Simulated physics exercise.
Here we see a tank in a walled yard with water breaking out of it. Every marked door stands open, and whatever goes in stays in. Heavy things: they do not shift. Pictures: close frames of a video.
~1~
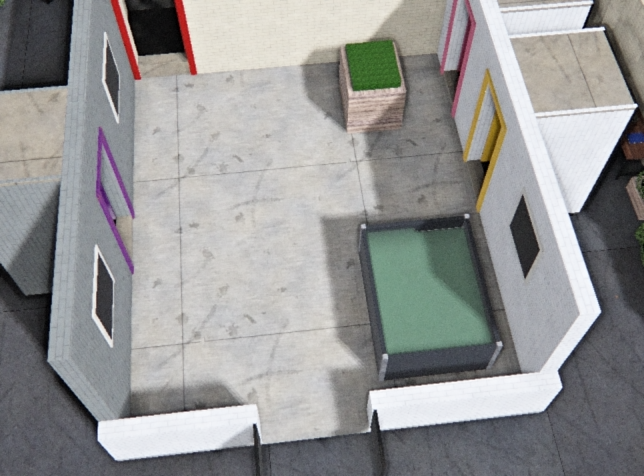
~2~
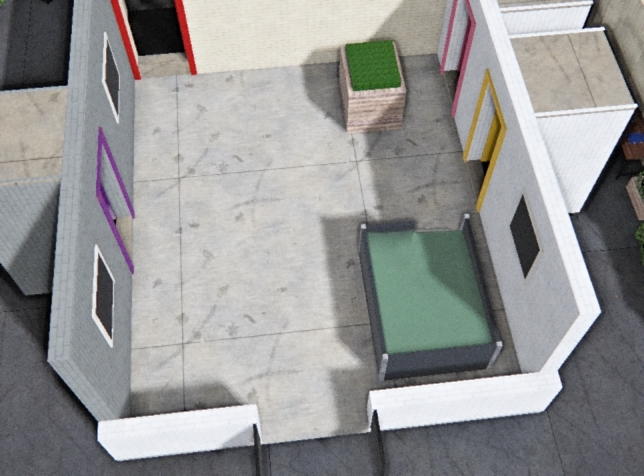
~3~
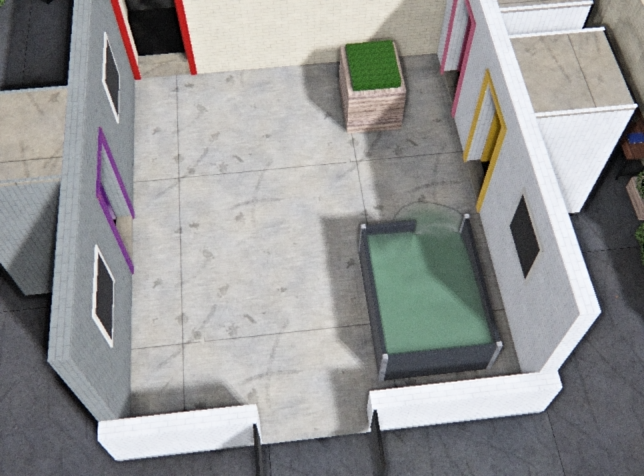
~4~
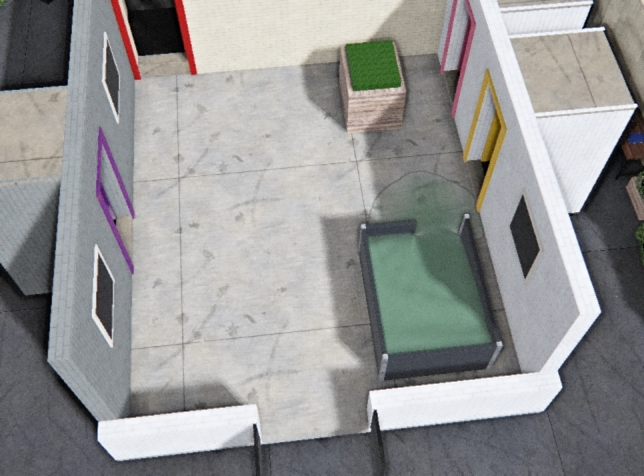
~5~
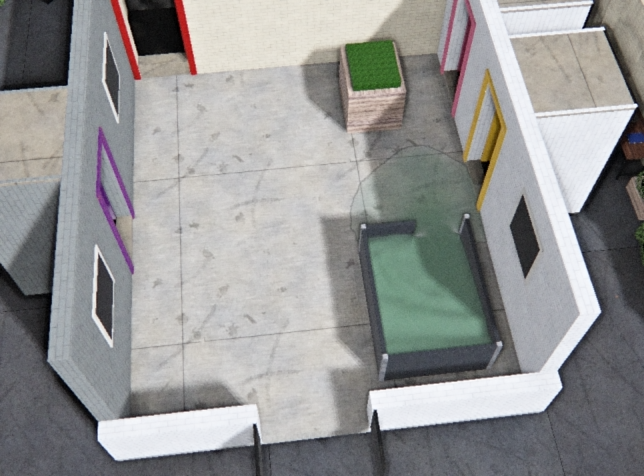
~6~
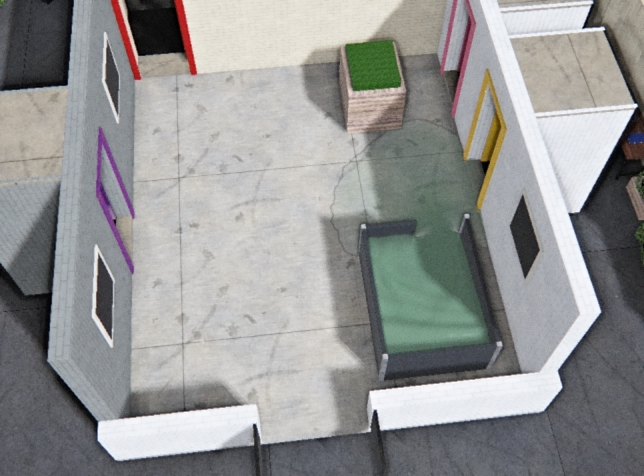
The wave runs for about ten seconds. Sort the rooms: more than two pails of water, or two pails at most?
Pink door - more than two pails; purple door - two pails at most; yellow door - more than two pails; red door - two pails at most.
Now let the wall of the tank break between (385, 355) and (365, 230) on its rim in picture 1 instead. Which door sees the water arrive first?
That one is the purple one.
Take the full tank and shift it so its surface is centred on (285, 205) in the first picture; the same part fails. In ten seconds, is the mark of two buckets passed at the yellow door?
Yellow: Undershoots.
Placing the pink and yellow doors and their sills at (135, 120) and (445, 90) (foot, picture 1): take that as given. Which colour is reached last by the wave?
The answer is the purple-painted one.
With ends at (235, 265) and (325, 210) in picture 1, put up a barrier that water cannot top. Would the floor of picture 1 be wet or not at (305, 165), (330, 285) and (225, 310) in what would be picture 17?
Taking the points in turn, they are inundated, high and dry and high and dry.
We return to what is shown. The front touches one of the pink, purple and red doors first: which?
My answer: The one in pink.
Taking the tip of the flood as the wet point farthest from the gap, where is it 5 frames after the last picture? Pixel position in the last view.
Estimated pixel: (438, 57).
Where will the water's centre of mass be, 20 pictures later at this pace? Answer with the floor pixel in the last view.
Near (378, 202) in the last view.
A moment on, water covers 25 % of the floor; the pink door wet at the sill, nothing in, the purple door not reached, the yellow door over two buckets in, the red door not reached.
Next, water covers 30 % of the floor; the pink door wet at the sill, nothing in, the purple door not reached, the yellow door far over two buckets in, the red door not reached.
Then, water covers 50 % of the floor; the pink door under two buckets in, the purple door not reached, the yellow door far over two buckets in, the red door wet at the sill, nothing in.
Later, water covers 60 % of the floor; the pink door over two buckets in, the purple door wet at the sill, nothing in, the yellow door far over two buckets in, the red door wet at the sill, nothing in.
In the end, water covers 95 % of the floor; the pink door over two buckets in, the purple door wet at the sill, nothing in, the yellow door far over two buckets in, the red door wet at the sill, nothing in.
